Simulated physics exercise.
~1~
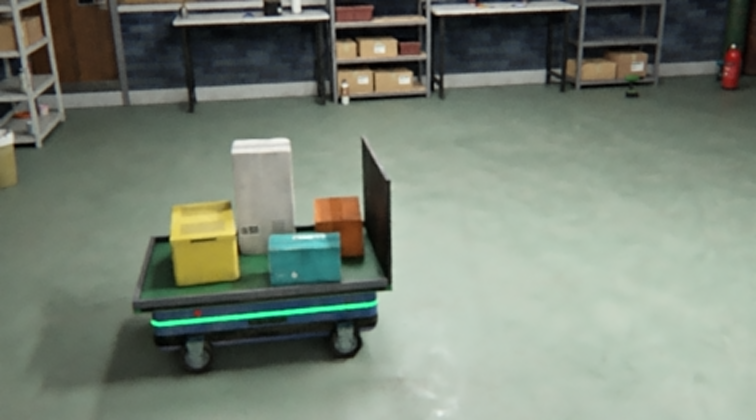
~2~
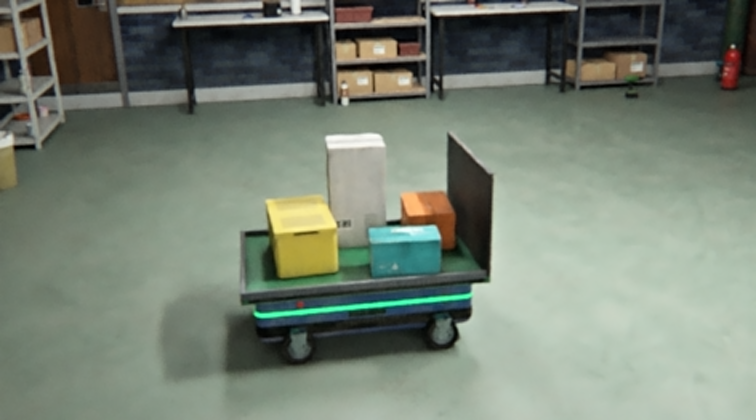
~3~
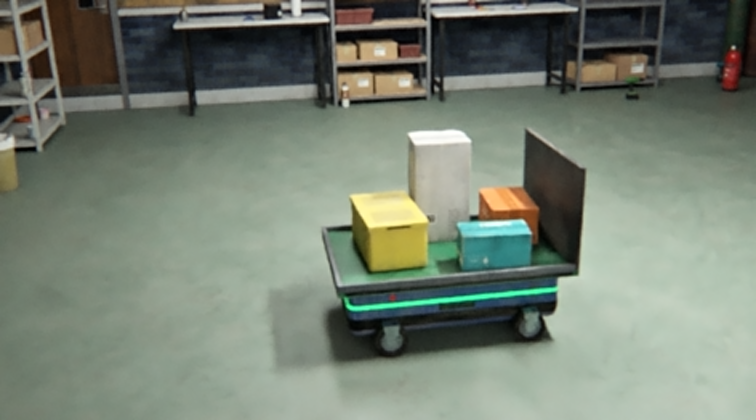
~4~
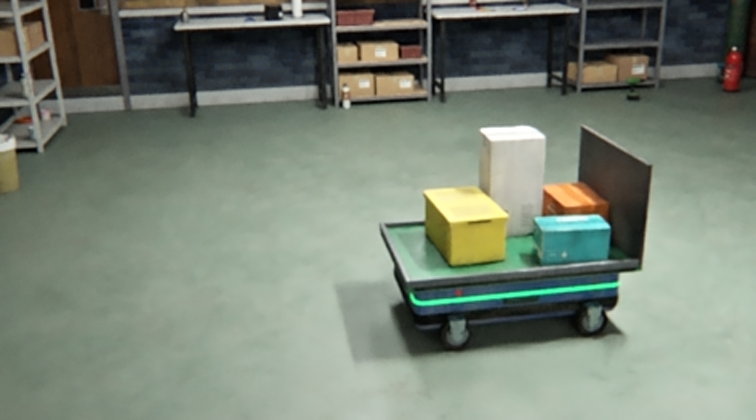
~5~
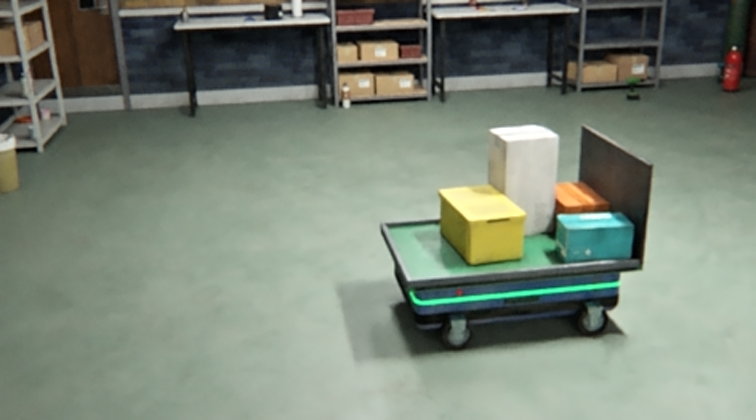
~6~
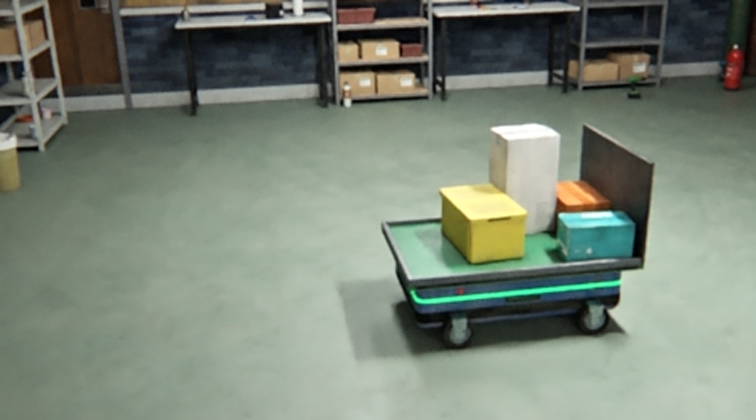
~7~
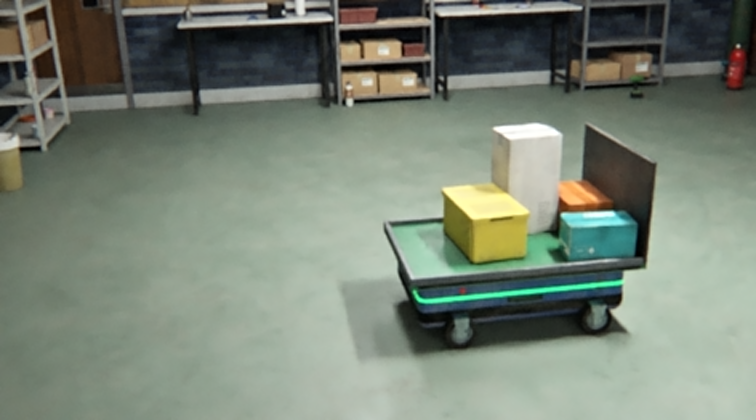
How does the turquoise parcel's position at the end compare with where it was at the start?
At the start the turquoise parcel is left of centre in the view, with a clear gap between it and the tall board. At the end it is over on the right side of the view, and it has shifted along the deck to sit close to the board.
